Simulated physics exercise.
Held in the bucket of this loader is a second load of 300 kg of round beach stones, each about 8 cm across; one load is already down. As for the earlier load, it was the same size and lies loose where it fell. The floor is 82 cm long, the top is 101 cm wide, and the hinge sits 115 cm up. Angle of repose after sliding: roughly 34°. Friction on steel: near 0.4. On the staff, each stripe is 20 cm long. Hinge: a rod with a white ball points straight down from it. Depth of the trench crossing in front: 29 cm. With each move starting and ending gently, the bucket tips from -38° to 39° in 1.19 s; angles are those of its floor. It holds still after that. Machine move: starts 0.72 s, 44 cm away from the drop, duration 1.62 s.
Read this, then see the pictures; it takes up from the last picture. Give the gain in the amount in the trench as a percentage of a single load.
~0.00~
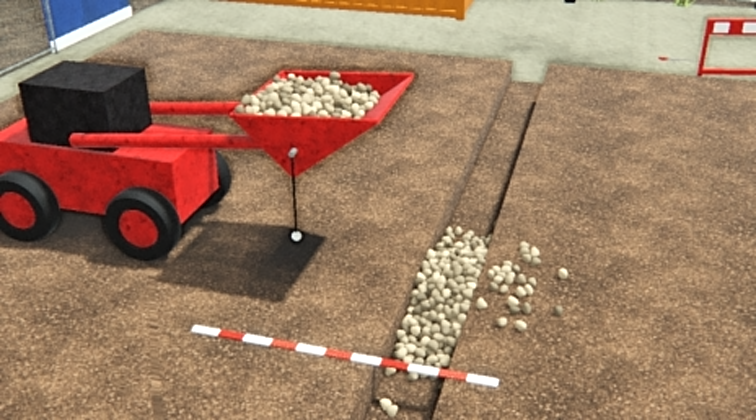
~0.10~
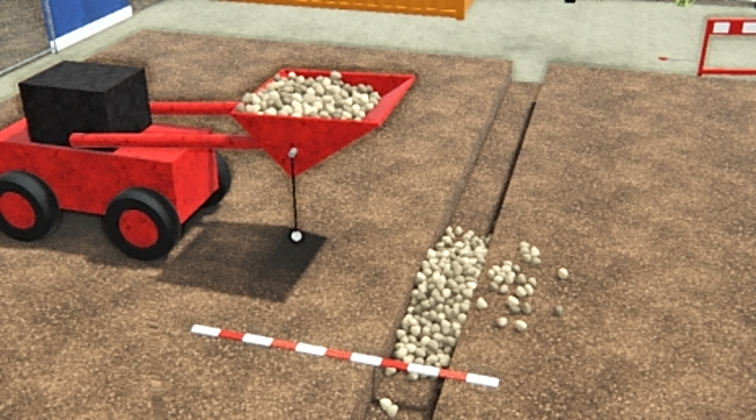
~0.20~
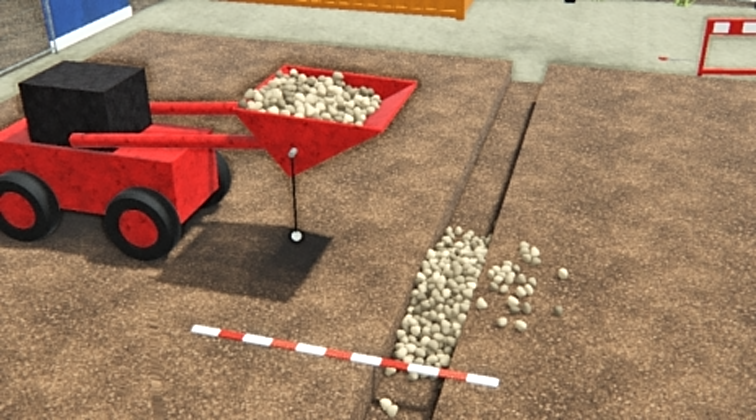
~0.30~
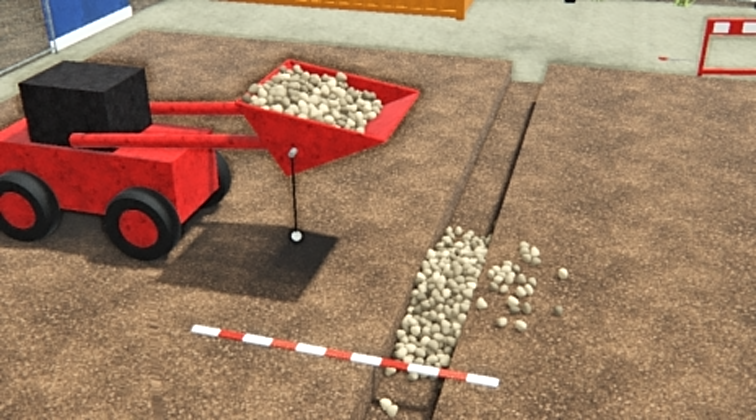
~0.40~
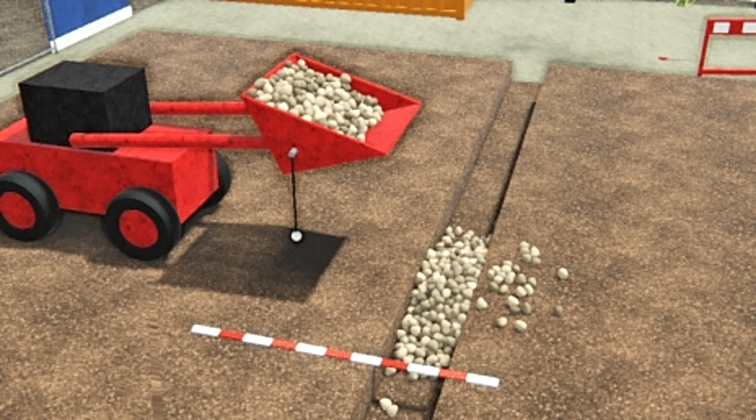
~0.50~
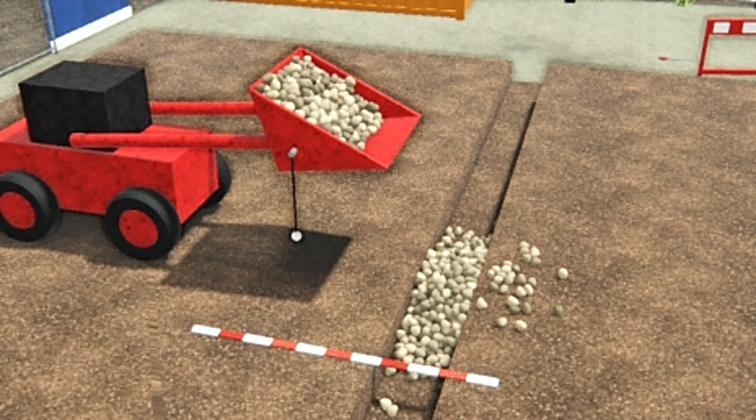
Roughly 43 per cent of a load.
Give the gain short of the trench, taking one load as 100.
My estimate is about 55 per cent of a load.
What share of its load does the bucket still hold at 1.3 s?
It holds some 35 percent.
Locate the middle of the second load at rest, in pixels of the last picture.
Middle: Approx. (413, 263) px.
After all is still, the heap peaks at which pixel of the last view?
The top of the heap sits near (397, 247).
After 0.9 s the floor is at 27°; in per cent of one load, 100 in the bucket, 95 in the trench, 5 past the trench; the foremost stones are at (537, 287).
After 1.3 s the floor is at 39°; in per cent of one load, 36 in the bucket, 56 short of the trench, 102 in the trench, 5 past the trench; the foremost stones are at (537, 287).
After 2.8 s the floor is at 39°; in per cent of one load, 0 in the bucket, 55 short of the trench, 138 in the trench, 8 past the trench; the foremost stones are at (539, 283).
After 5.3 s the floor is at 39°; in per cent of one load, 0 in the bucket, 55 short of the trench, 138 in the trench, 8 past the trench; the foremost stones are at (539, 283). Net gain in the trench, 43.
